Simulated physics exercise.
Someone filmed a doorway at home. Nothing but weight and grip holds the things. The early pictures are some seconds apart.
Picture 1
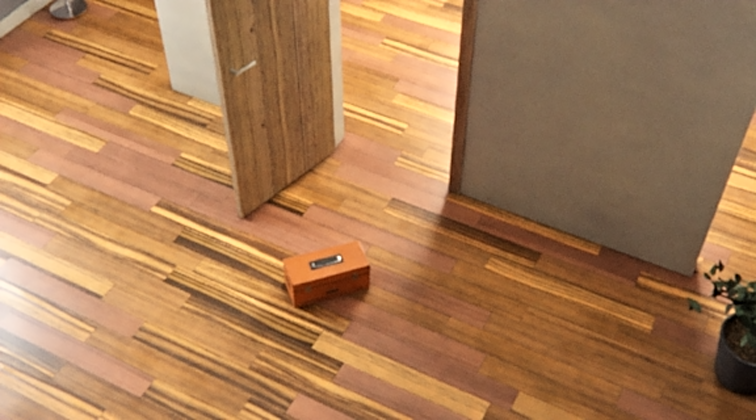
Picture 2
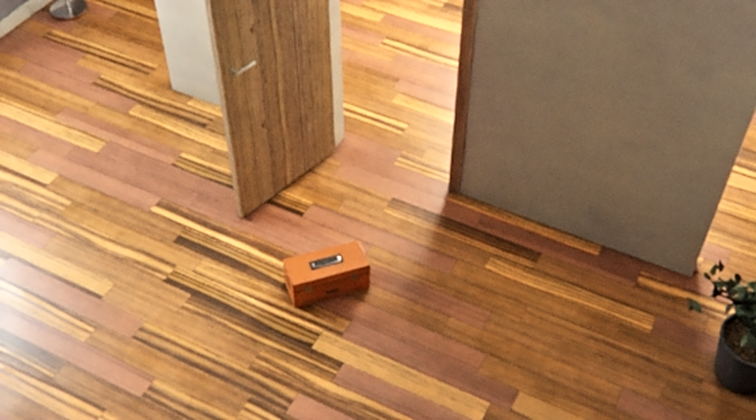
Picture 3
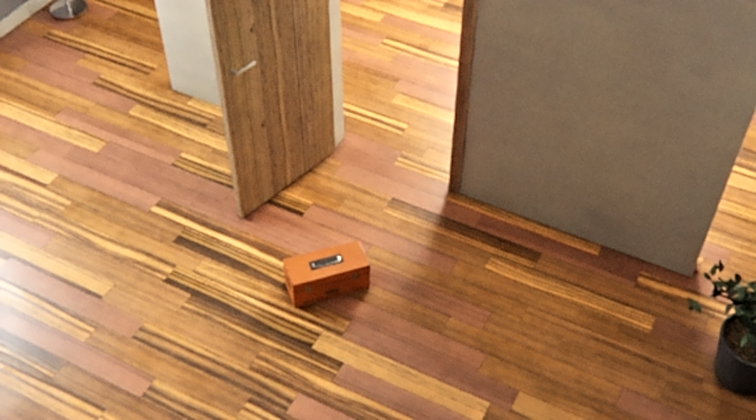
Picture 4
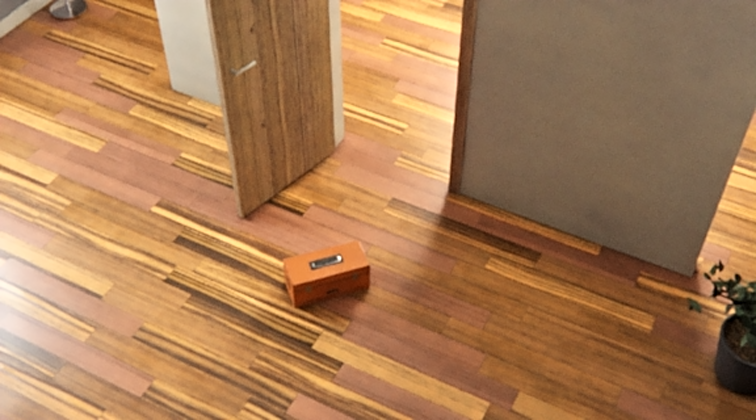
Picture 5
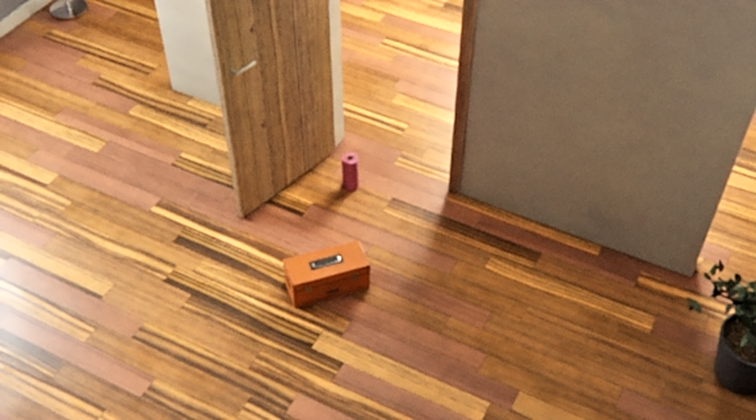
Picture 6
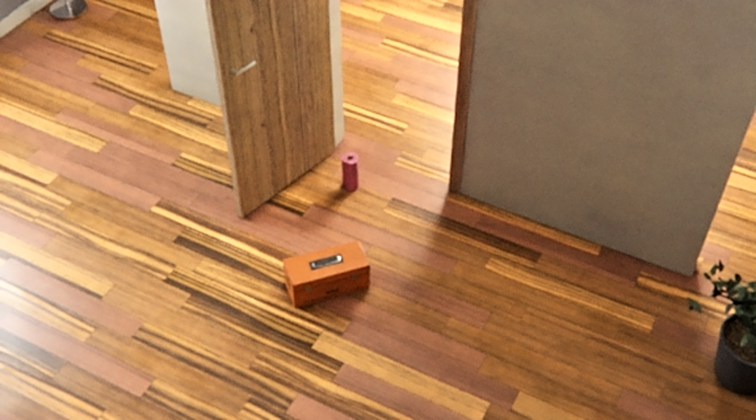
A doorway at home with a glossy, striped wood floor is seen from above at an angle. An orange toolbox sits on the floor before a wide-open wooden door at left, with a grey wall panel to the right and a potted plant at the right edge. Nothing is seen moving and the camera stays still, but a pink roll appears upright beside the door partway through and remains there.
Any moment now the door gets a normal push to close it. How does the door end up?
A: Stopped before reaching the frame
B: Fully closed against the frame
B.
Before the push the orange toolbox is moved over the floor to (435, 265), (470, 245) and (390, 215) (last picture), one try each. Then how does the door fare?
First it finishes its swing, then it finishes its swing, and last it cannot finish its swing.
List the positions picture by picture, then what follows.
Door wide open and still; orange toolbox (327, 274), in the first picture.
Door wide open and still; orange toolbox (327, 274), in the second picture.
Door wide open and still; orange toolbox (327, 274), in the third picture.
Door wide open and still; orange toolbox (327, 274), in the fourth picture.
Door wide open and still; orange toolbox (327, 274), in the fifth picture.
Door wide open and still; pink roll (350, 172); orange toolbox (327, 274), in the sixth picture.
Then, 0.90 s on from there, door at 76°.
Then, 1.50 s on from there, door at 40°; pink roll shifted about its own width near (363, 170).
Then, 1.80 s on from there, door at 21°; pink roll shifted well along near (380, 163).
Then, 2.10 s on from there, door at 2°; pink roll shifted well along near (394, 152).
In the end, door at 0°; moved from the start, pink roll; orange toolbox unmoved. At the end, from the last picture's camera, pink roll near (398, 147).
